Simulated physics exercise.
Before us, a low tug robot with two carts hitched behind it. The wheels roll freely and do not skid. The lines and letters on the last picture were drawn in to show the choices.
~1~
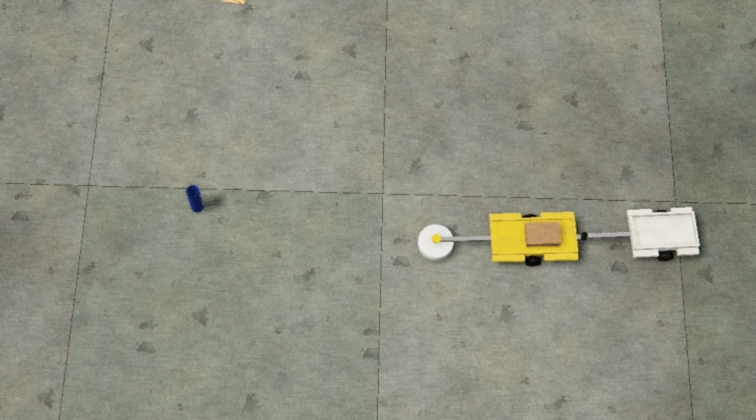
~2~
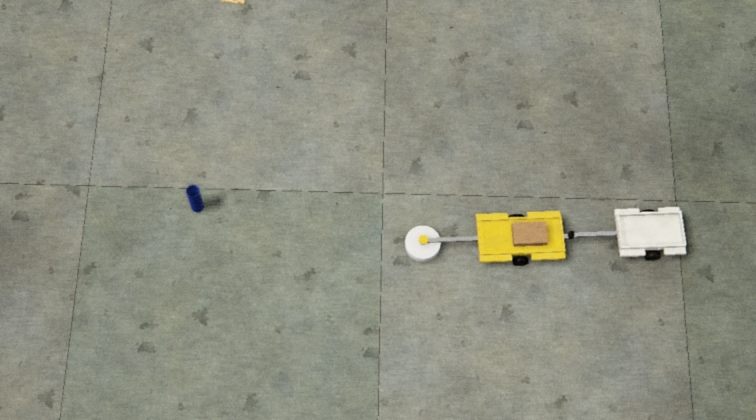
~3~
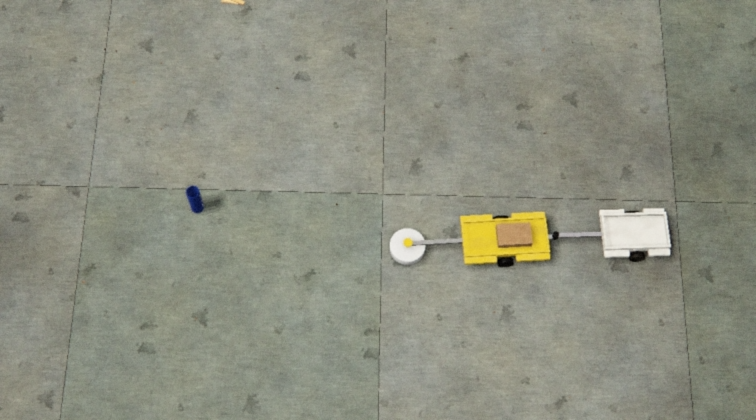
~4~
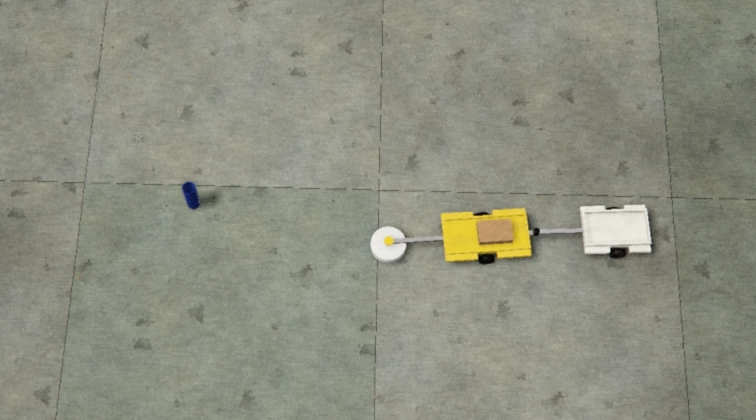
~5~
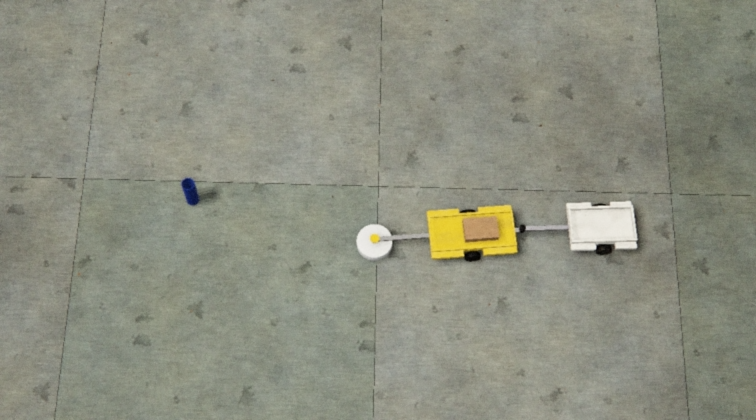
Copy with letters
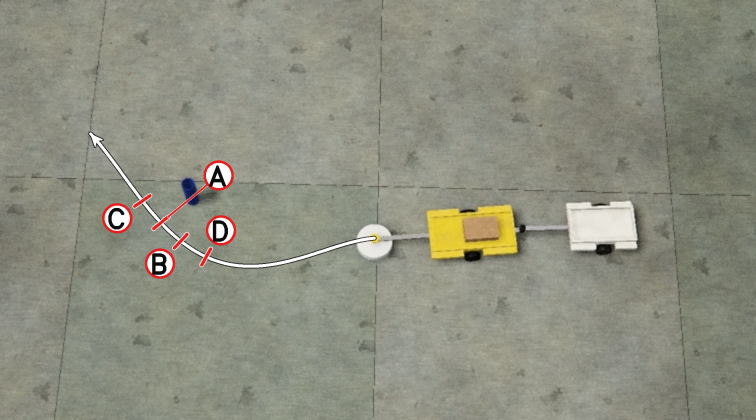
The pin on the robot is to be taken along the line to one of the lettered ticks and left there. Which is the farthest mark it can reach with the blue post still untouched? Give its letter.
Stop at C.
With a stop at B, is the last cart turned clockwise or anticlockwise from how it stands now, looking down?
Anticlockwise.
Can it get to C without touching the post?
For that mark, yes.
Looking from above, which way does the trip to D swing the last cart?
Anticlockwise.
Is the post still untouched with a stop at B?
Yes.
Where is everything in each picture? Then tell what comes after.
In the first frame, blue post (198, 207); robot (436, 242); yellow cart (534, 236).
In the second frame, robot (423, 243); yellow cart (521, 236); white cart (650, 231); blue post (198, 207).
In the third frame, robot (408, 246); yellow cart (505, 237); white cart (635, 232); blue post (198, 207).
In the fourth frame, robot (388, 244); yellow cart (486, 234); white cart (616, 229); blue post (194, 203).
In the fifth frame, robot (374, 242); yellow cart (472, 231); white cart (602, 225); blue post (193, 200).
On the marked copy, A at (161, 223); B at (181, 241); C at (142, 201); D at (206, 257); the route from (375, 238) via (200, 254) to (90, 134).
With C. Early on, robot (285, 265), last cart (511, 229).
Further on, robot (198, 255), last cart (426, 240).
At the end, robot (144, 205), last cart (356, 252); nothing has been touched.
As for the rest, A is safe but short; B is safe but short; D is safe but short.
